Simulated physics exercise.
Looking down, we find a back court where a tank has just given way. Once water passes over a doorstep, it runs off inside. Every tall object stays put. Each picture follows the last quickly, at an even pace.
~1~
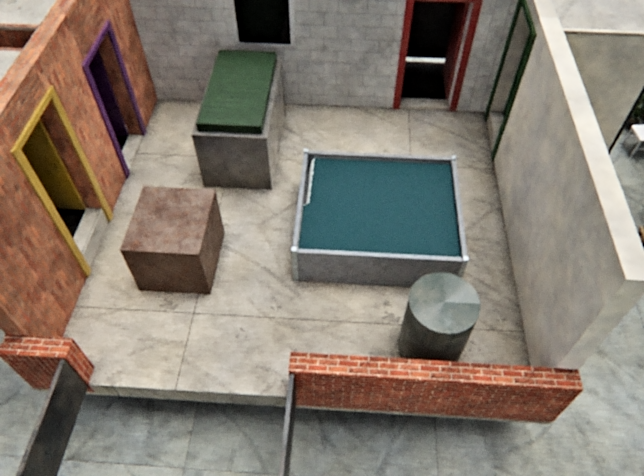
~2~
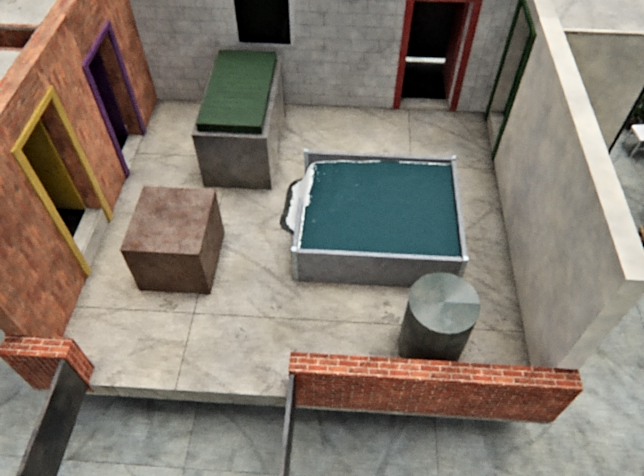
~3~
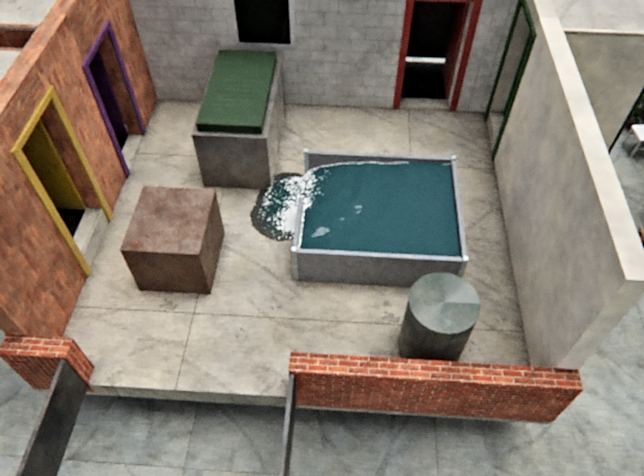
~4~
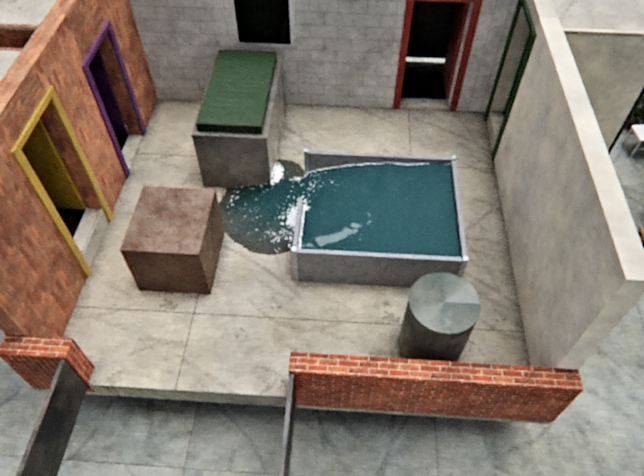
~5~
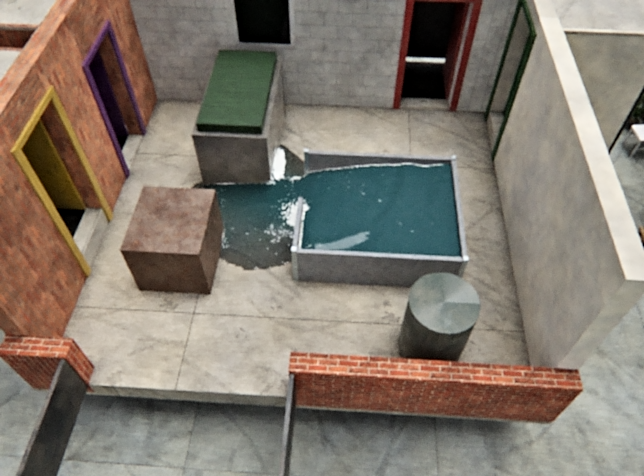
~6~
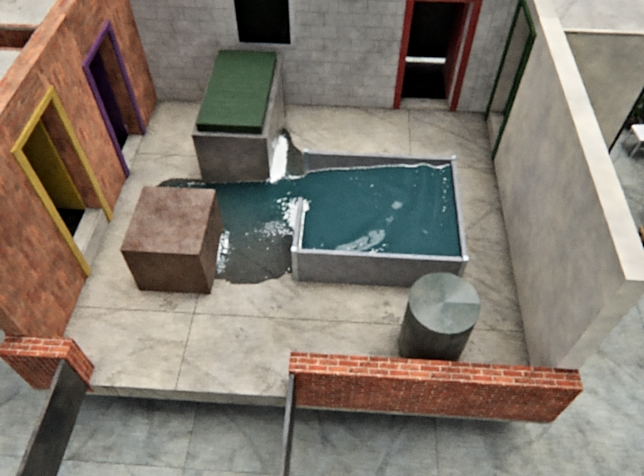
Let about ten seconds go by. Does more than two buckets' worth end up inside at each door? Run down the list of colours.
Yellow door: At most two buckets; green door: At most two buckets; red door: At most two buckets; purple door: Over two buckets.
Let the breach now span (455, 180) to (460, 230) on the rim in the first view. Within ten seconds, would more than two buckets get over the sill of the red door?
Red door: Crosses the threshold.
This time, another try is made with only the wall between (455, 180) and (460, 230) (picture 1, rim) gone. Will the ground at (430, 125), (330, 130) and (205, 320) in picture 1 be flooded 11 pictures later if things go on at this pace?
Result, in sequence: Sodden, spared by the spill, spared by the spill.
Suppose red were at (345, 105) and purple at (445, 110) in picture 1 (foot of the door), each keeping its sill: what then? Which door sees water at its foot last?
That would be the door marked green.
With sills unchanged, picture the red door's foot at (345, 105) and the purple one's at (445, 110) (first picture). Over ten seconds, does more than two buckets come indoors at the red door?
Result - red: Crosses the limit.
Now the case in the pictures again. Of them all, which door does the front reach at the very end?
My answer: The green one.
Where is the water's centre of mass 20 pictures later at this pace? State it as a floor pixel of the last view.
Near (295, 206) in the last view.
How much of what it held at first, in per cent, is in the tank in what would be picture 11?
Some 74 per cent.
A moment on, water covers 25 % of the floor; the yellow door wet at the sill, nothing in, the green door not reached, the red door not reached, the purple door wet at the sill, nothing in.
Next, water covers 45 % of the floor; the yellow door wet at the sill, nothing in, the green door not reached, the red door wet at the sill, nothing in, the purple door under two buckets in.
Then, water covers 60 % of the floor; the yellow door wet at the sill, nothing in, the green door wet at the sill, nothing in, the red door wet at the sill, nothing in, the purple door over two buckets in.
Later, water covers 75 % of the floor; the yellow door wet at the sill, nothing in, the green door wet at the sill, nothing in, the red door wet at the sill, nothing in, the purple door over two buckets in.
In the end, water covers 95 % of the floor; the yellow door wet at the sill, nothing in, the green door wet at the sill, nothing in, the red door wet at the sill, nothing in, the purple door far over two buckets in.
